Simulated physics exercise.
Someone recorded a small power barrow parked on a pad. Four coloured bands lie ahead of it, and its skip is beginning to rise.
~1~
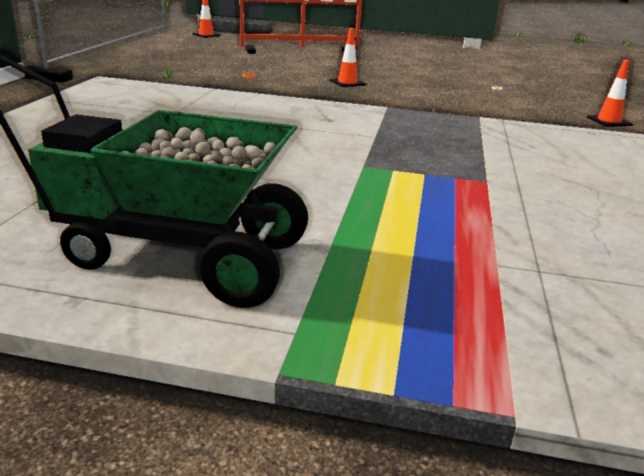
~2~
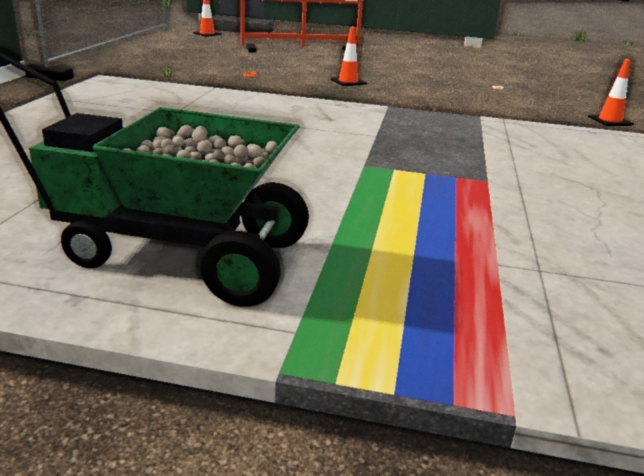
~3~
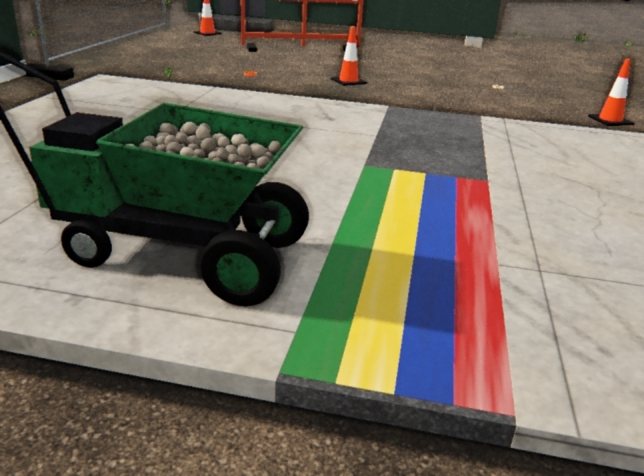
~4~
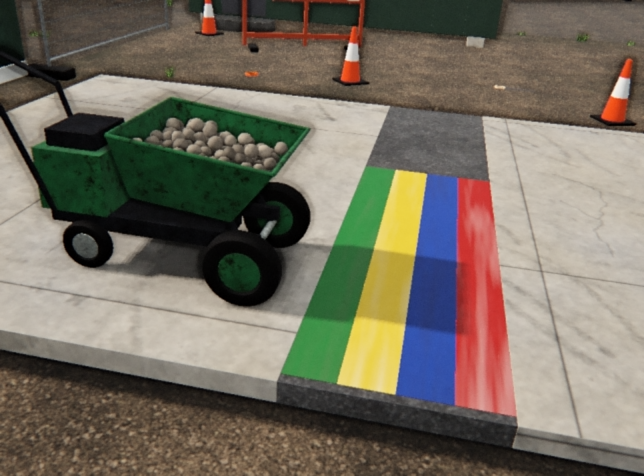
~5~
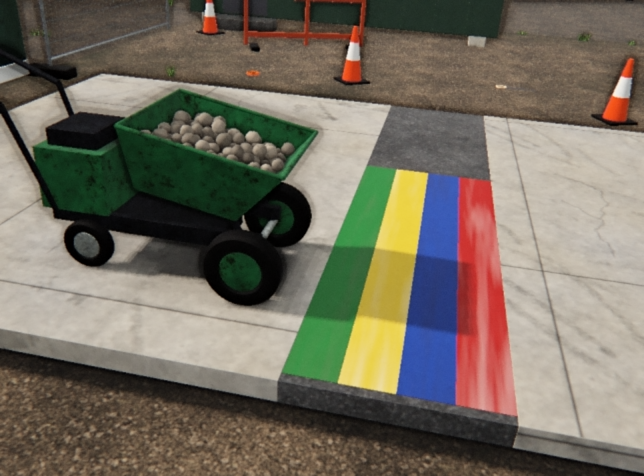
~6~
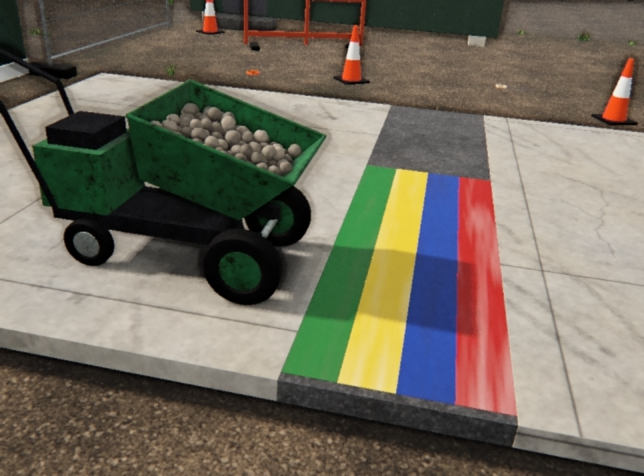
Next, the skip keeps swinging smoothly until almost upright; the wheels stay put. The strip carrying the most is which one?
That would be the yellow strip.
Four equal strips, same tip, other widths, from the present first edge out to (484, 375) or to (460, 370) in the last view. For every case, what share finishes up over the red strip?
About 20 %, then 20 %.
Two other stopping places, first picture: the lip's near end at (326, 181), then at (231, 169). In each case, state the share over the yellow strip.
0 % and 40 %.
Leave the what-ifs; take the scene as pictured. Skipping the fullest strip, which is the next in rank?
That blue strip.
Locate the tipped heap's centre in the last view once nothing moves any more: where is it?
At about (410, 286), give or take.
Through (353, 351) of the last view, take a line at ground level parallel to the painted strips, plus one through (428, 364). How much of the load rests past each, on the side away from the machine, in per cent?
I'd say about 80 and about 30 in a hundred.
Soon, skip tipped steeply; all in the skip.
A while on, skip tipped right over; most in the skip; a small part over the yellow strip; a stray few over the blue strip; a stray few falling.
Towards the end, skip tipped right over; about a quarter in the skip; a stray few over the green strip; about a third over the yellow strip; about a quarter over the blue strip; a small part over the red strip; a stray few off the paint.
Finally, skip tipped right over; a small part in the skip; a small part over the green strip; about half over the yellow strip; about a quarter over the blue strip; a small part over the red strip; a small part off the paint.
